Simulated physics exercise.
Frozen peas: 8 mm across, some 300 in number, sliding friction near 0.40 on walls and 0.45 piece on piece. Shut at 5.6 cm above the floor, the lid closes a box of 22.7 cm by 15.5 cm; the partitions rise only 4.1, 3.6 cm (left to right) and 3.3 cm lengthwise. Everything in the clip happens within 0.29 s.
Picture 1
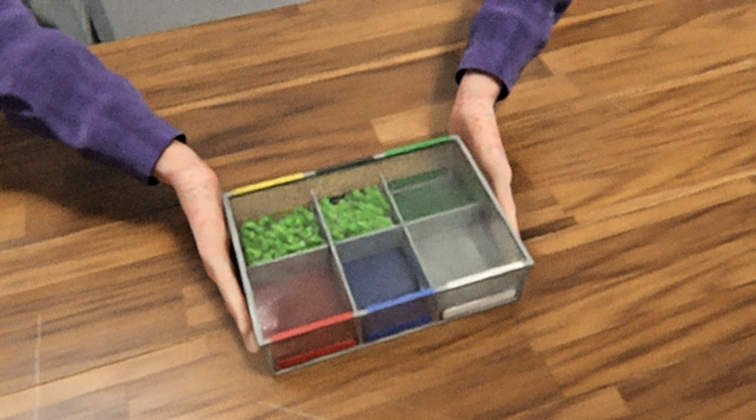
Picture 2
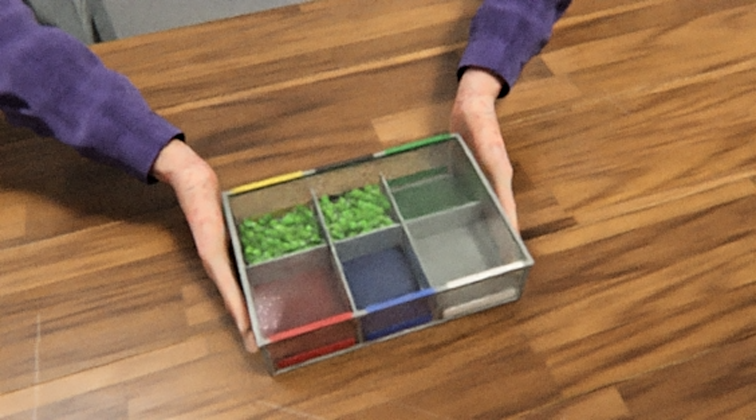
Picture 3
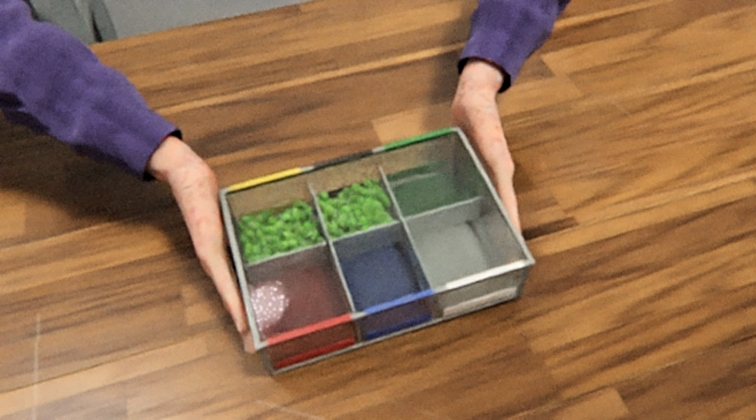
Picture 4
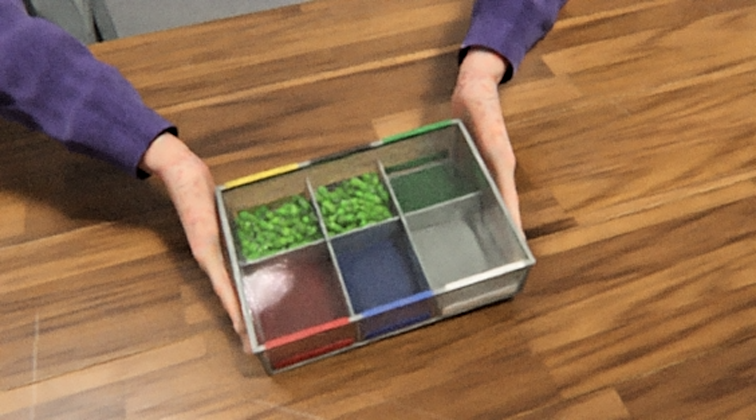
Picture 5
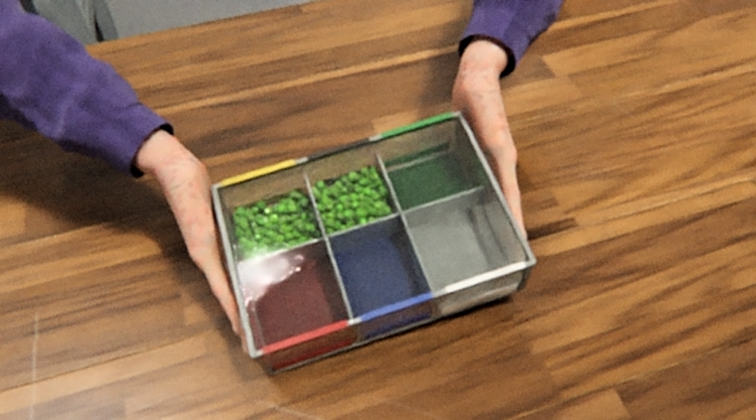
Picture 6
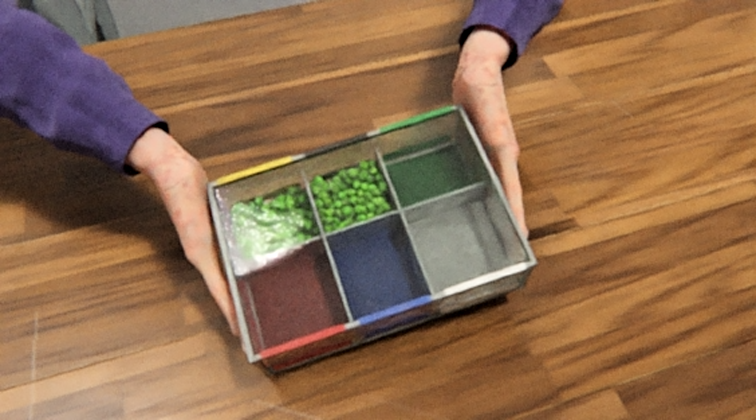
A clear, lidded box of six compartments, edged in yellow, black, green, red, blue and white, is held between two hands in purple sleeves over a striped wooden surface, seen from above. Bright green peas fill the yellow and black compartments at the back left; the other four are empty. The hands slowly tilt the box towards its left front corner while a pale glare slides from the red compartment back across the yellow one, the peas staying in their compartments and the camera still.
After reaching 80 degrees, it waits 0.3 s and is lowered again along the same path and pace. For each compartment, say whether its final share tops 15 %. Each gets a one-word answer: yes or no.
My answers are red yes, blue no, green no, yellow yes, white no, black yes.
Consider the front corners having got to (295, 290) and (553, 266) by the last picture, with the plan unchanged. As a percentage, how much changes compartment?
In that case about 45 percent.
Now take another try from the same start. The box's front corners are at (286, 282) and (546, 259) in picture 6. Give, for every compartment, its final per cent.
By the end red holds 0%, blue holds 0%, green holds 25%, yellow holds 35%, white holds 5% and black holds 35%.
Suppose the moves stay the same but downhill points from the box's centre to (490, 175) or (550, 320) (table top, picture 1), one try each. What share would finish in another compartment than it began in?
I'd put it at roughly 15 per cent for the first tilt and roughly 45 per cent for the second.
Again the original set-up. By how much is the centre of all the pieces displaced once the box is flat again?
It shifts some 4.5 cm.
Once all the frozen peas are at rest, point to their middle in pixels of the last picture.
Approximately (297, 259) in the last picture.
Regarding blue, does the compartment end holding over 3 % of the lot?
Blue compartment - above it.
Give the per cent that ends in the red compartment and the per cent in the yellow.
Red at 25 and yellow at 35, in per cent.
Then, 1.27 s after the last picture, tilt 80 degrees; red 20 %, blue 5 %, yellow 40 %, black 35 %.
Then, 2.13 s after the last picture, tilt 40 degrees; red 25 %, blue 5 %, yellow 35 %, black 30 %.
Then, 2.99 s after the last picture, tilt 0 degrees; red 25 %, blue 5 %, yellow 35 %, black 30 %.
In the end, red 25 %, blue 5 %, green 0 %, yellow 35 %, white 0 %, black 30 %.
